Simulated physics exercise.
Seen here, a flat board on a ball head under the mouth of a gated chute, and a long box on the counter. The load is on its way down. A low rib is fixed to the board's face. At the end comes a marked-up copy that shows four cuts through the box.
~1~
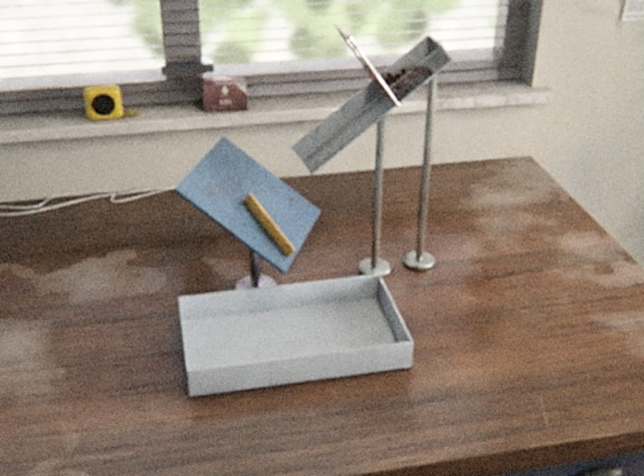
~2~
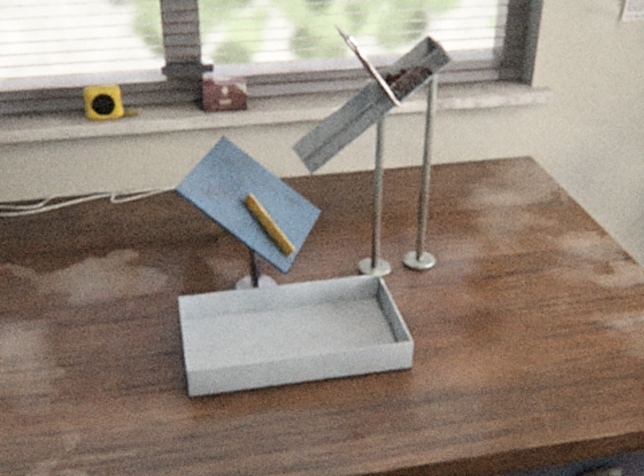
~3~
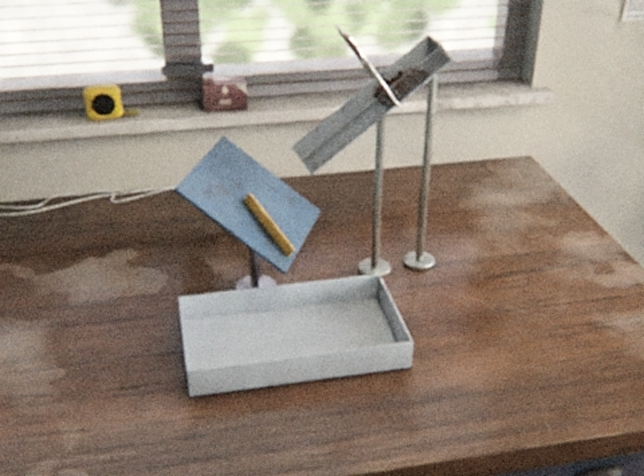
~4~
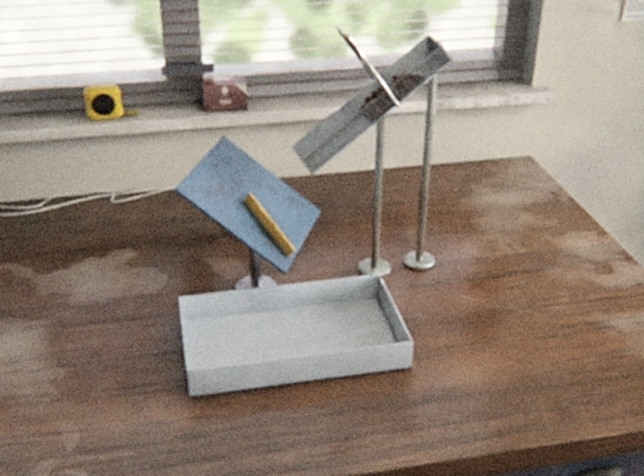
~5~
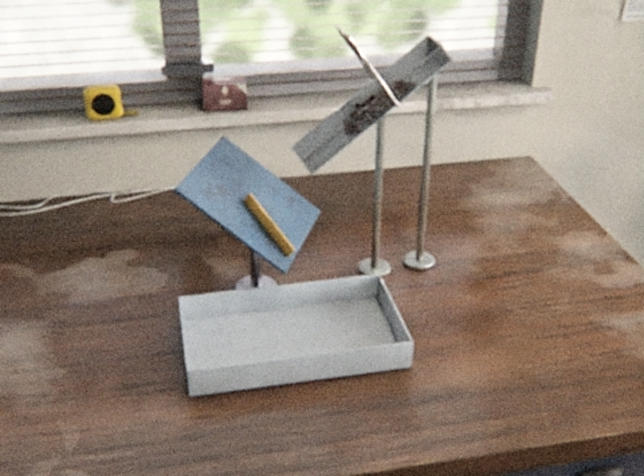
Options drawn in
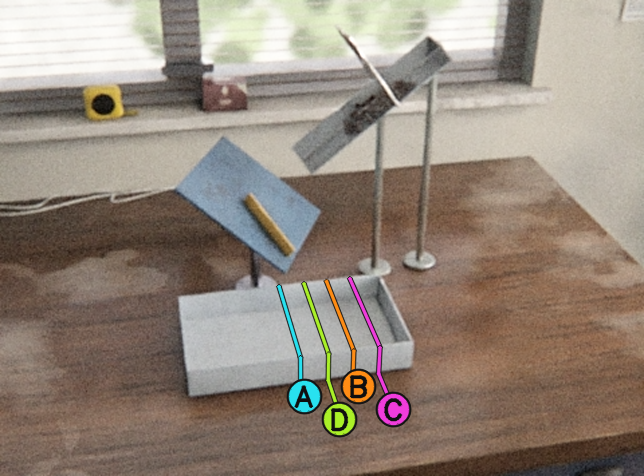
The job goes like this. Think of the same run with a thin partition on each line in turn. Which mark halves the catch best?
Best: B.
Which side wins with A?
Right.
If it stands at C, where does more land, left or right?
The left side.
On the marked copy, line A crosses the front rim at (300, 356); line B crosses the front rim at (353, 349); line C crosses the front rim at (379, 346); line D crosses the front rim at (328, 353).
With A, of what is caught, none at all on the left of the divider, the whole lot on the right.
With B, of what is caught, close to two thirds on the left of the divider, close to a third on the right.
With C, of what is caught, all but a few on the left of the divider, only a few on the right.
With D, of what is caught, only a few on the left of the divider, all but a few on the right.
